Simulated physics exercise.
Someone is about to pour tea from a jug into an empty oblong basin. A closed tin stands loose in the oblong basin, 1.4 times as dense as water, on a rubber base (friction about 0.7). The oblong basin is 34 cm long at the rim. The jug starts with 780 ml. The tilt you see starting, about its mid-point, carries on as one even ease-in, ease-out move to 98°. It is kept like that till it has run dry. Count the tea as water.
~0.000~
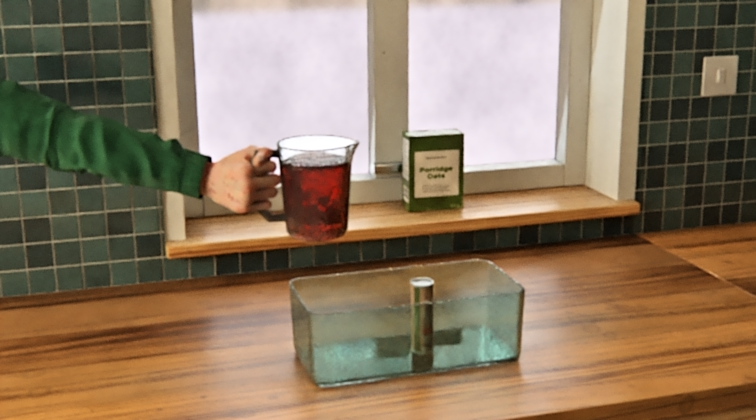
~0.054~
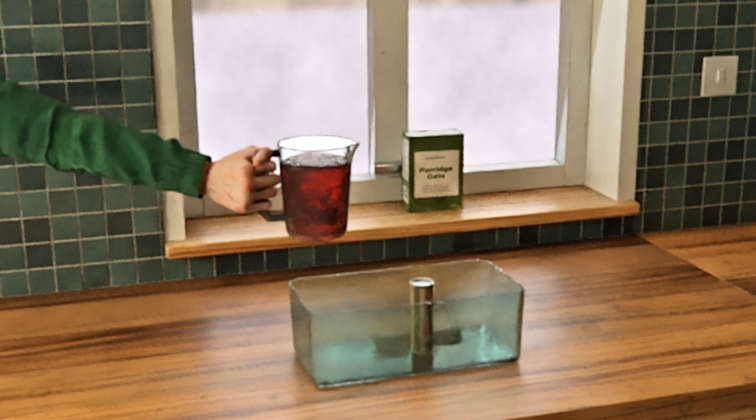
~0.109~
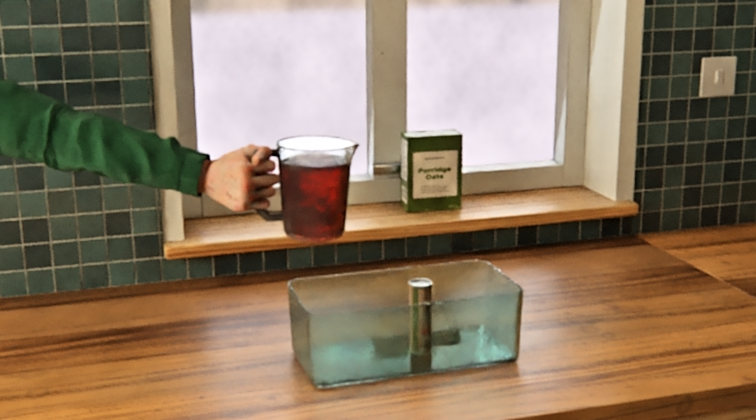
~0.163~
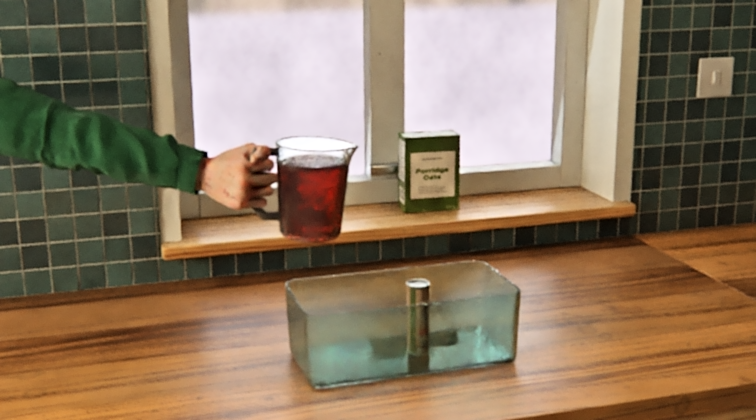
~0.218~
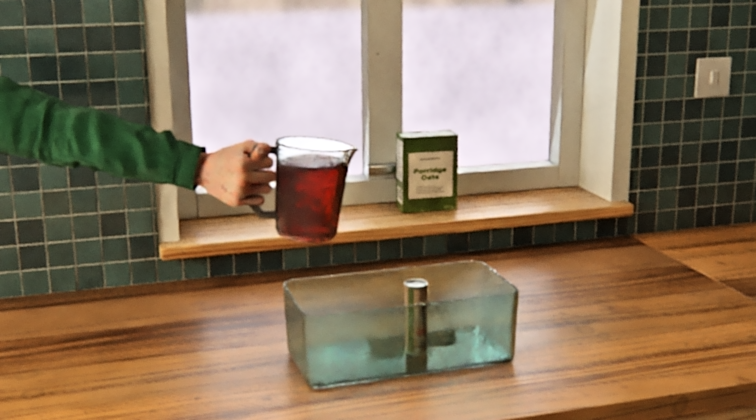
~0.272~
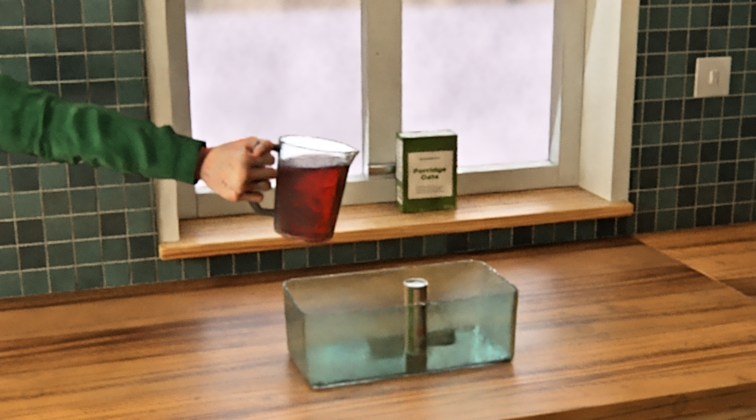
In a tiled kitchen, a hand slightly tilts a jug of dark red tea rightward above a glass basin.
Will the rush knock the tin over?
The tin goes over.
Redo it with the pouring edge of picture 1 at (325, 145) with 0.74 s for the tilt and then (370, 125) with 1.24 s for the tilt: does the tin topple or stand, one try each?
First it remains upright; then it remains upright.
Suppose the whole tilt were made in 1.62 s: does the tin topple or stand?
The tin falls.
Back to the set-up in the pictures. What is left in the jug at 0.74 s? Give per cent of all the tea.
About 88 per cent.
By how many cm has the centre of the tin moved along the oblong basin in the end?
About 8.0 cm.
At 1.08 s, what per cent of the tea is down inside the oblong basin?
Some 34 per cent.
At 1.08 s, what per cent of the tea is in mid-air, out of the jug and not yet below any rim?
Near 22 in a hundred.
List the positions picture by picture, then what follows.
In the first frame, it leans 0°; its right rim is at (359, 141); the tea meets the walls at (280, 161) and (348, 157); the oblong basin's rim runs from (299, 298) to (506, 276); the tin's top is at (422, 285).
In the second frame, it leans 0°; its right rim is at (359, 141); the tea meets the walls at (280, 161) and (348, 157).
In the third frame, it leans 2°; its right rim is at (359, 143); the tea meets the walls at (280, 162) and (347, 158).
In the fourth frame, it leans 4°; its right rim is at (358, 145); the tea meets the walls at (279, 162) and (345, 158).
In the fifth frame, it leans 6°; its right rim is at (358, 147); the tea meets the walls at (277, 163) and (346, 159).
In the sixth frame, it leans 10°; its right rim is at (360, 150); the tea meets the walls at (279, 163) and (348, 158).
Then, 0.74 s in, the tilt is 58° and 89 per cent is still to pour; the tin stands where it began.
Then, 1.08 s in, the tilt is 90° and 43 per cent is still to pour; the tin stands where it began.
Then, 1.43 s in, the tilt is 98° and 6 per cent is still to pour; the tin leans 20°.
Then, 1.82 s in, the tilt is 98° and 0 per cent is still to pour; the tin lies on its side.
Finally, the tin lies on its side.
